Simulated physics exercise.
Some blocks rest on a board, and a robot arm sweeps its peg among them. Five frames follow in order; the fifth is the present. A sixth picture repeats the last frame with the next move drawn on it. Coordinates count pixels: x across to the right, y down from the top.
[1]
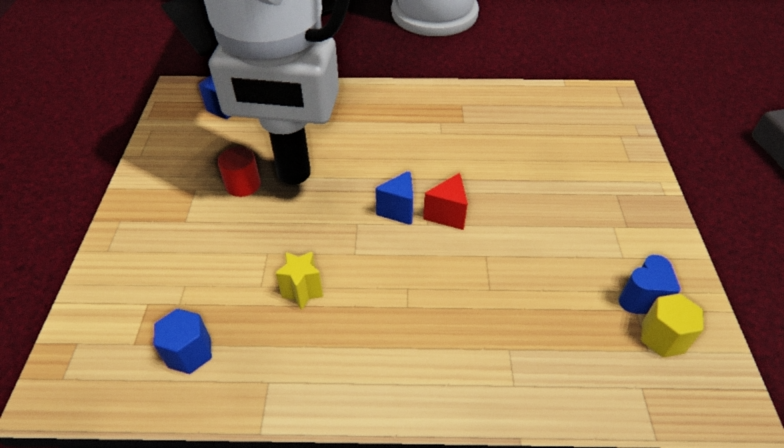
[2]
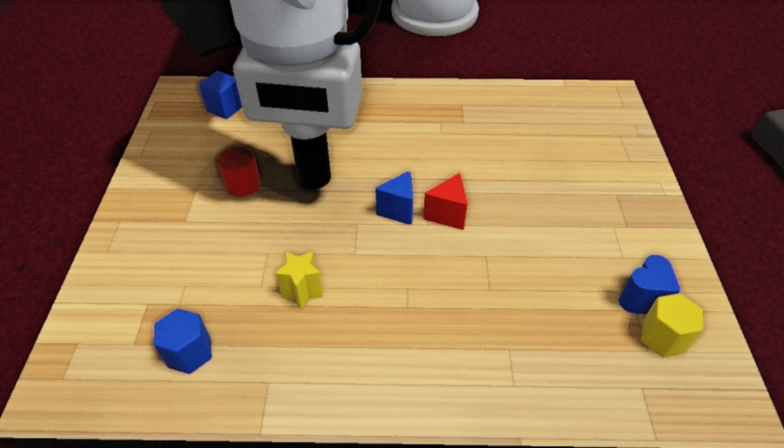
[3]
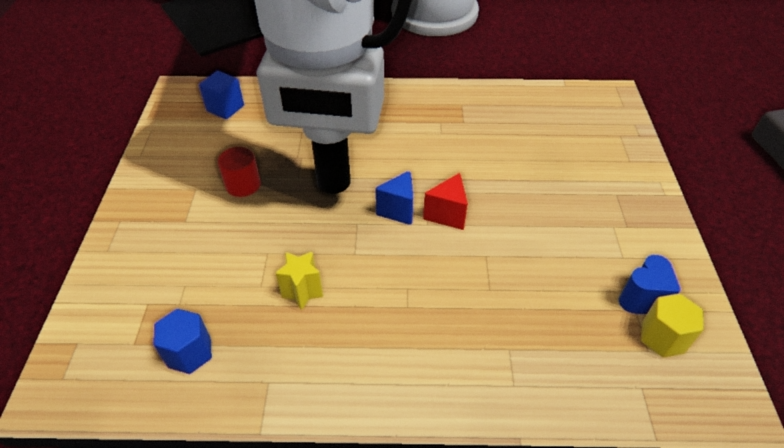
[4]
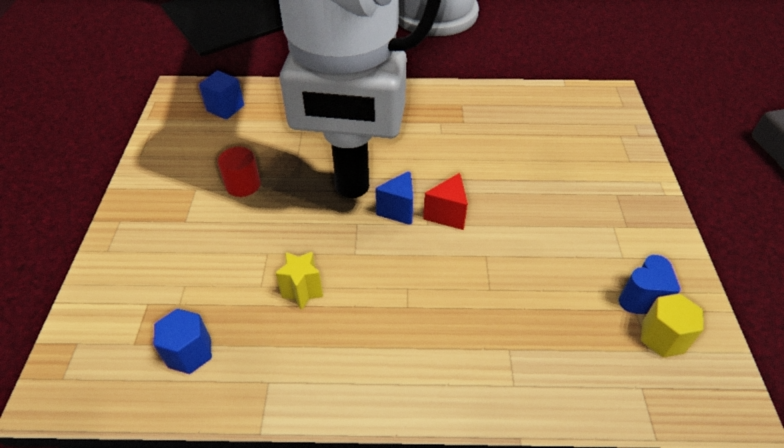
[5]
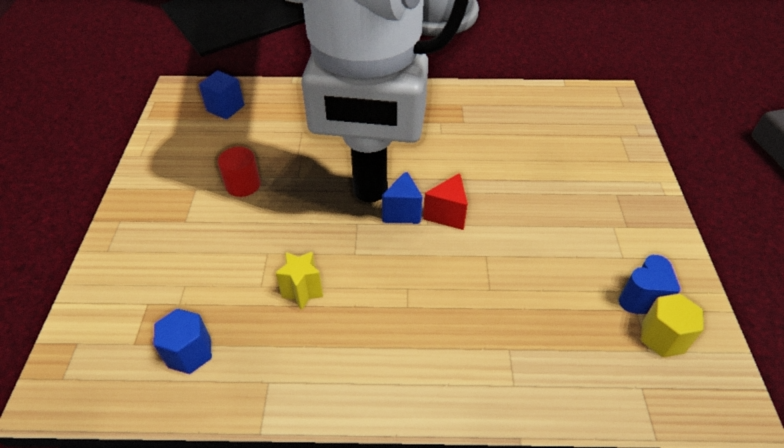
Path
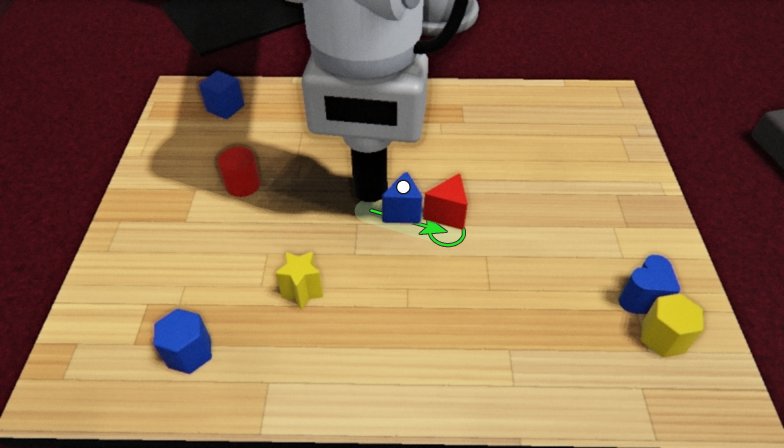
We see a robot arm above a wooden board of scattered red, blue and yellow blocks, its black peg moving steadily right from near a red block until it nudges and slightly turns a blue triangular block beside a red one.
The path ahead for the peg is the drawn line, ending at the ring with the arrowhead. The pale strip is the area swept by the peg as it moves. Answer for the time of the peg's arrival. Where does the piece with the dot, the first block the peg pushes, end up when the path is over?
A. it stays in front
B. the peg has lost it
I'll go with A - it stays in front.
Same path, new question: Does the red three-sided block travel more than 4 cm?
No - that is not the case.
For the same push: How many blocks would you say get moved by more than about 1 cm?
It moves two blocks.
The drawn path runs from (371, 210) directly to (447, 232); the dot is on the blue three-sided block.
Halfway along, peg at (410, 202); blue three-sided block at (441, 202); red three-sided block at (471, 190), turned 50° anticlockwise.
At the end, peg at (449, 212); blue three-sided block at (481, 217), turned 30° anticlockwise; red three-sided block at (485, 195), turned 105° anticlockwise.
